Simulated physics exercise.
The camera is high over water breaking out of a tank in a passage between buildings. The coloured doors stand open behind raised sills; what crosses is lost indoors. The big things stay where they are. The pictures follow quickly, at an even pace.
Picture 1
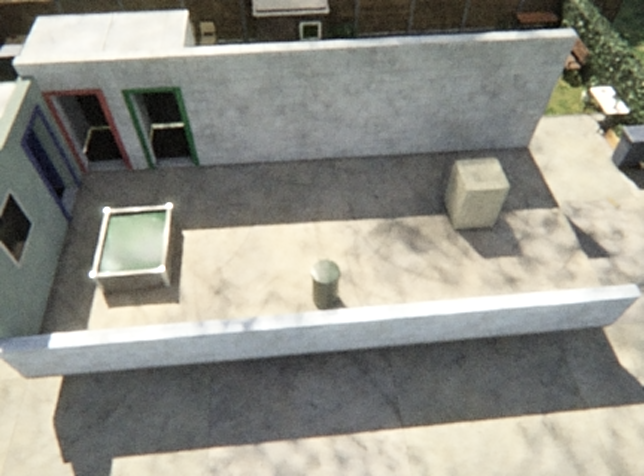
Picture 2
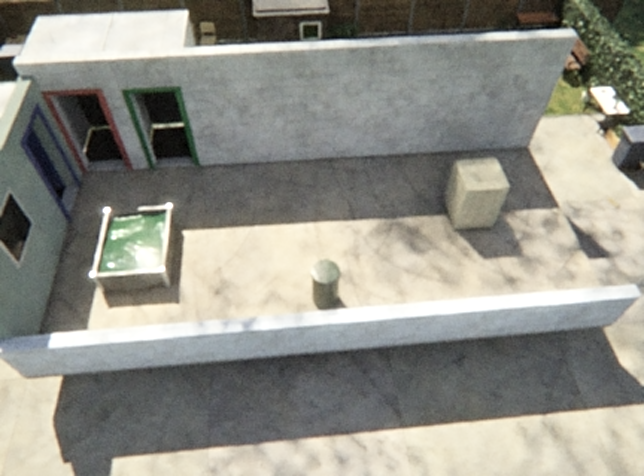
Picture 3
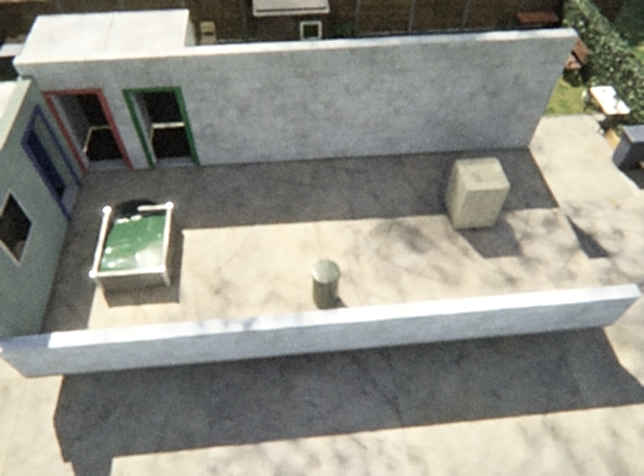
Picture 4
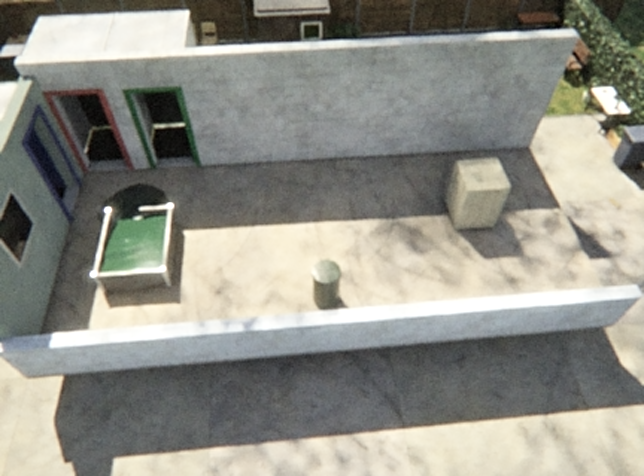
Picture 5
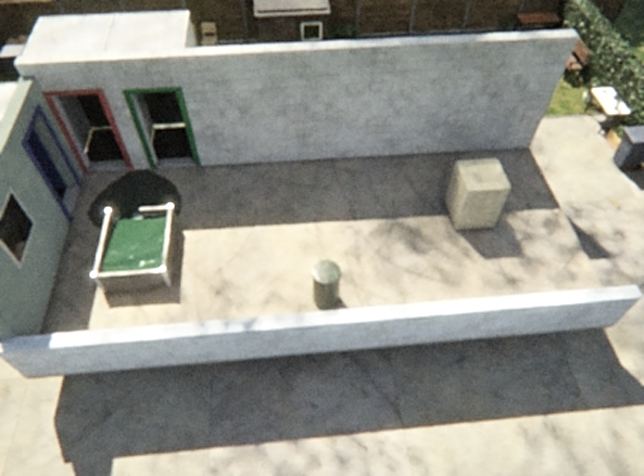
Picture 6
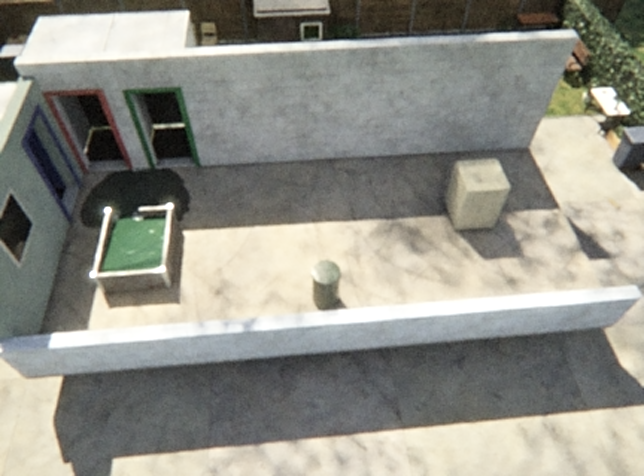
In a walled passage between buildings, a square tank sits near coloured doorways with green water inside; the water pours out through a gap on its far side and spreads as a dark pool across the ground behind it.
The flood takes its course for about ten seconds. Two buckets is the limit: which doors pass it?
In the end: The red door floods; the blue door holds within the limit; the green door floods.
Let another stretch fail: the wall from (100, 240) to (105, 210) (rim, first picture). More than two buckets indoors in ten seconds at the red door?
My reading: The red door floods.
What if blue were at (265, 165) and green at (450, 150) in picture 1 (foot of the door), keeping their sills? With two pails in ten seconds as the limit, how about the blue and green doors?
Then: The blue door takes less, the green door is under.
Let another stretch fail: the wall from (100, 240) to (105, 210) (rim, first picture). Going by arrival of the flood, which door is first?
First comes the blue-painted one.
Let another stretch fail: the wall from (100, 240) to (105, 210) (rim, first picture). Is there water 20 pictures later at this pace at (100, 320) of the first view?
There: Awash.
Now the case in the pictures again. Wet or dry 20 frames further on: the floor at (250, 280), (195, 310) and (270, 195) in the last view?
One after the other: Dry, not flooded, under water.
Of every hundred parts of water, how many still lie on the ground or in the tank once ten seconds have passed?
About 82 per cent.
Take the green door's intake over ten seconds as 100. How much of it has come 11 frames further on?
Close to 45 %.
A moment on, water covers 10 % of the floor; the red door under two buckets in, the blue door wet at the sill, nothing in, the green door under two buckets in.
Next, water covers 10 % of the floor; the red door over two buckets in, the blue door wet at the sill, nothing in, the green door over two buckets in.
Then, water covers 15 % of the floor; the red door over two buckets in, the blue door under two buckets in, the green door over two buckets in.
Later, water covers 30 % of the floor; the red door over two buckets in, the blue door under two buckets in, the green door over two buckets in.
In the end, water covers 50 % of the floor; the red door over two buckets in, the blue door under two buckets in, the green door over two buckets in.
